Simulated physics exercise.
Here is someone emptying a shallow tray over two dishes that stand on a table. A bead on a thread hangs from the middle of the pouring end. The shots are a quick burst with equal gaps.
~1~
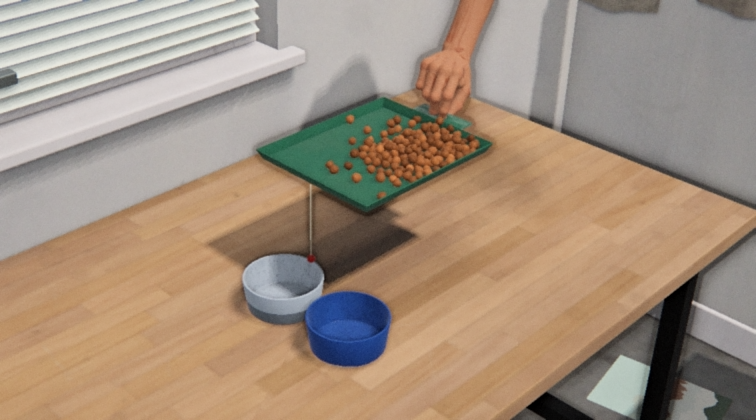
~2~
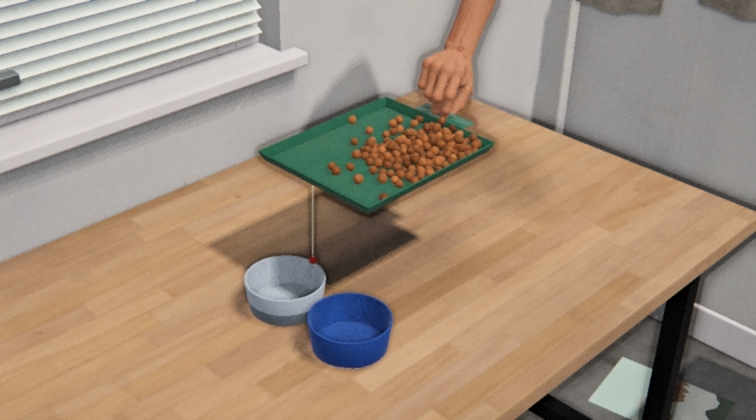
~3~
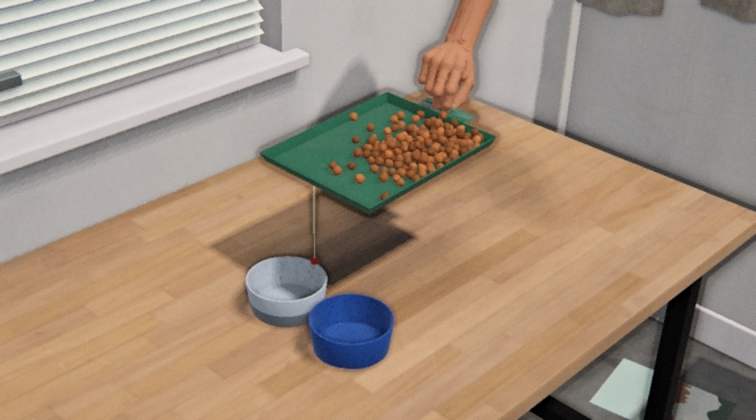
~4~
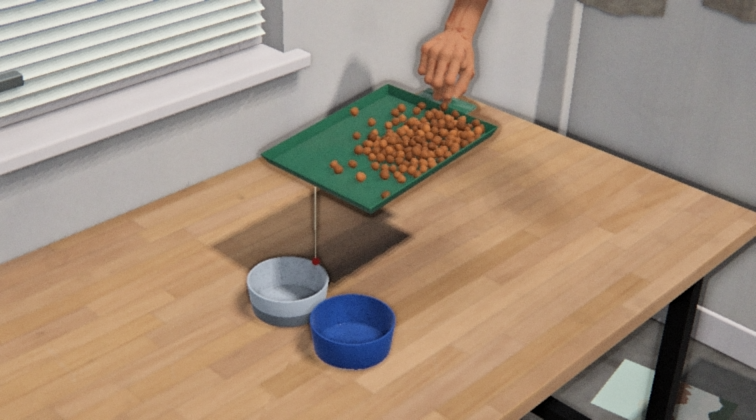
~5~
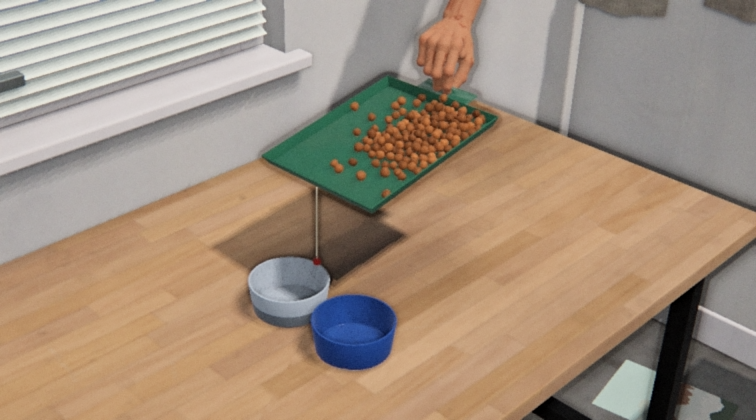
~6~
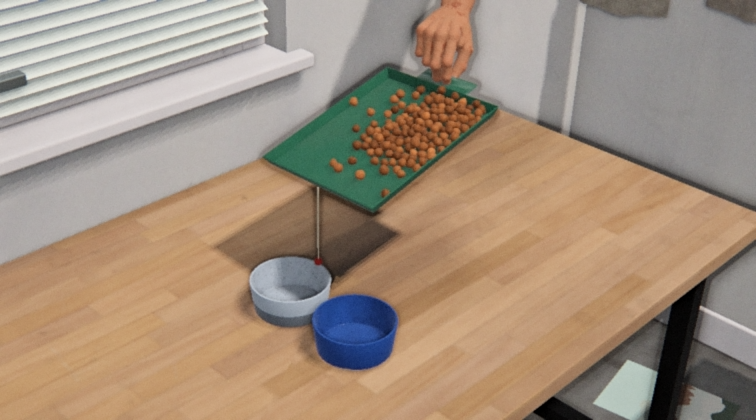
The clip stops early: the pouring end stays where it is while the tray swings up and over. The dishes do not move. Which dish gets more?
More goes to the left dish.
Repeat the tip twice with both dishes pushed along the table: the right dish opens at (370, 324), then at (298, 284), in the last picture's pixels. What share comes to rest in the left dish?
First some 40, then 30 per cent.
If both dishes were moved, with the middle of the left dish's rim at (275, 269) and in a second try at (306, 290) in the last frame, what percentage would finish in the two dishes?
The first gives 70 %, the second 40 %.
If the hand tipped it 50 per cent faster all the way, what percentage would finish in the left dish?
About 30 per cent.
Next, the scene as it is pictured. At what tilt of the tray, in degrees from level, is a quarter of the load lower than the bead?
At about 55°.
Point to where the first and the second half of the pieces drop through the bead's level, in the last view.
At about (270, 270), then at (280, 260).
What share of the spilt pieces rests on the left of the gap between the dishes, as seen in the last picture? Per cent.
It comes to 100 per cent or so.
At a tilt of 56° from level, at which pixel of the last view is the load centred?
Roughly at (296, 194).
Shortly afterwards, tray tipped steeply; near half on the tray; a little in the right dish; a little in the left dish; a little outside both; near a quarter in the air.
Next, tray tipped right over; a little in the right dish; near half in the left dish; near a third outside both; a little in the air.
Some moments later, tray tipped past a quarter turn; a little in the right dish; near half in the left dish; near a third outside both.
In the end, tray tipped past a quarter turn; a little in the right dish; near half in the left dish; near a third outside both.
